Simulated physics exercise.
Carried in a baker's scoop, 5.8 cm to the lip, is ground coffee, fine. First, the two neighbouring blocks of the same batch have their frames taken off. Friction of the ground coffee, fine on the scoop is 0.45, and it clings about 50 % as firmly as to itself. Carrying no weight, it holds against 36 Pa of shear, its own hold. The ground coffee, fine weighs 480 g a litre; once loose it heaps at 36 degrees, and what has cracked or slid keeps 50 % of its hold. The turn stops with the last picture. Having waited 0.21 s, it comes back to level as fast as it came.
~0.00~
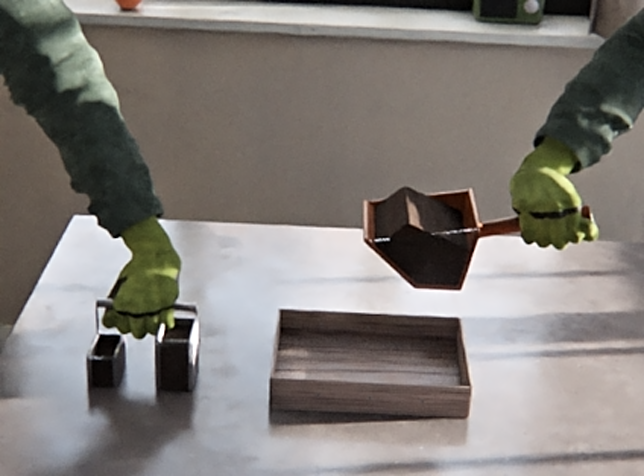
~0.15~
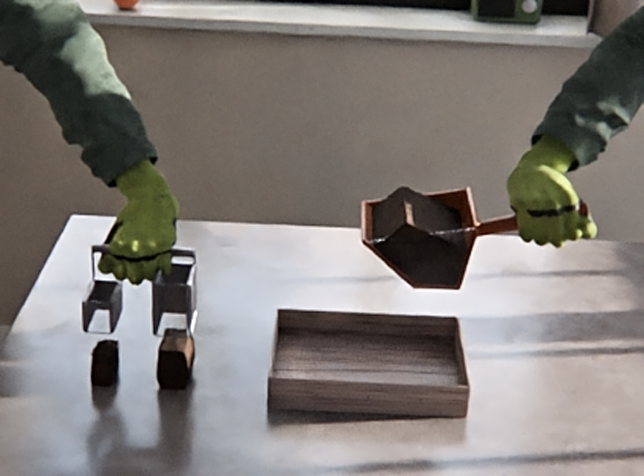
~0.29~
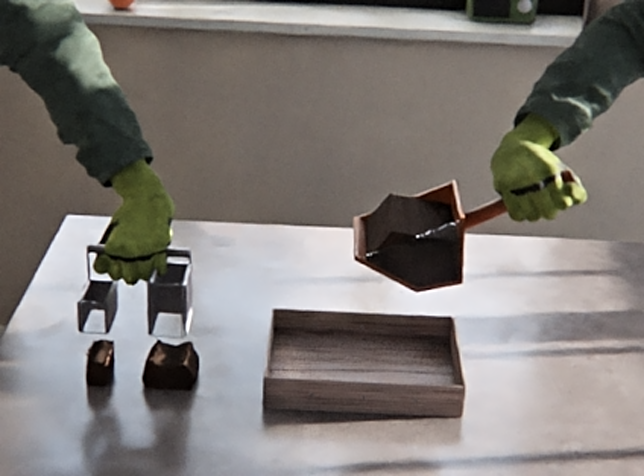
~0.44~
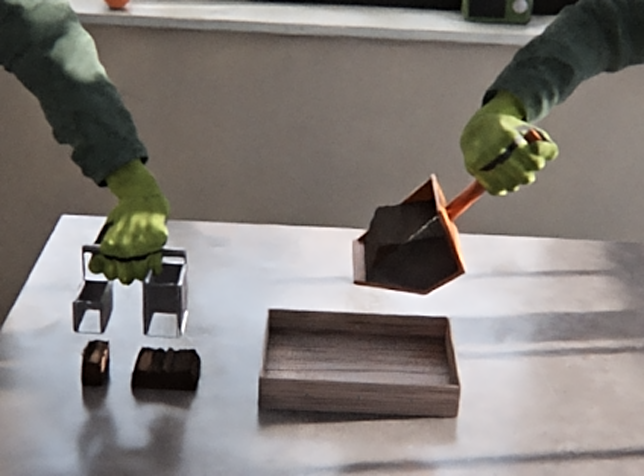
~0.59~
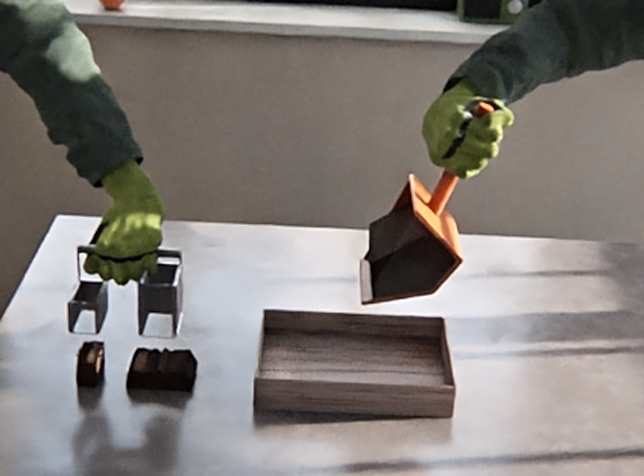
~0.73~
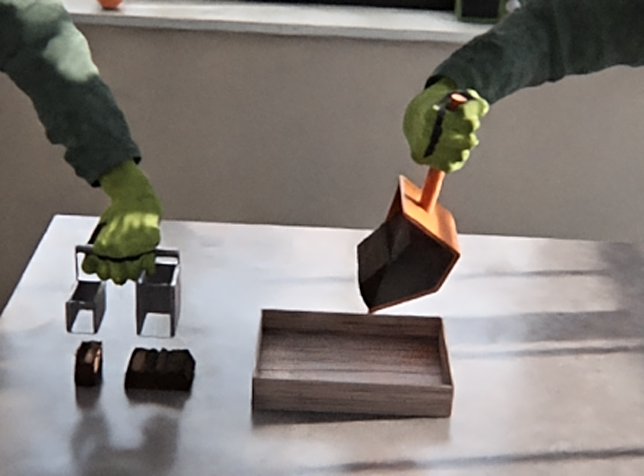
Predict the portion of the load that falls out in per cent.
The figure comes out near 46 %.
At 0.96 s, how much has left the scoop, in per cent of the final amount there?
Around 70 out of 100.
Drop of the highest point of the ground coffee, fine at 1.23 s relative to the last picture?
Around 1.5 centimetres, give or take.
After 0.96 s, the scoop is at 65 degrees and 33 % has left it.
After 1.23 s, the scoop is at 36 degrees and 46 % has left it.
After 1.51 s, the scoop is at 2 degrees and 46 % has left it.
After 1.78 s, the scoop is at 0 degrees and 46 % has left it.
After 1.88 s, the scoop is at 0 degrees and 46 % has left it.
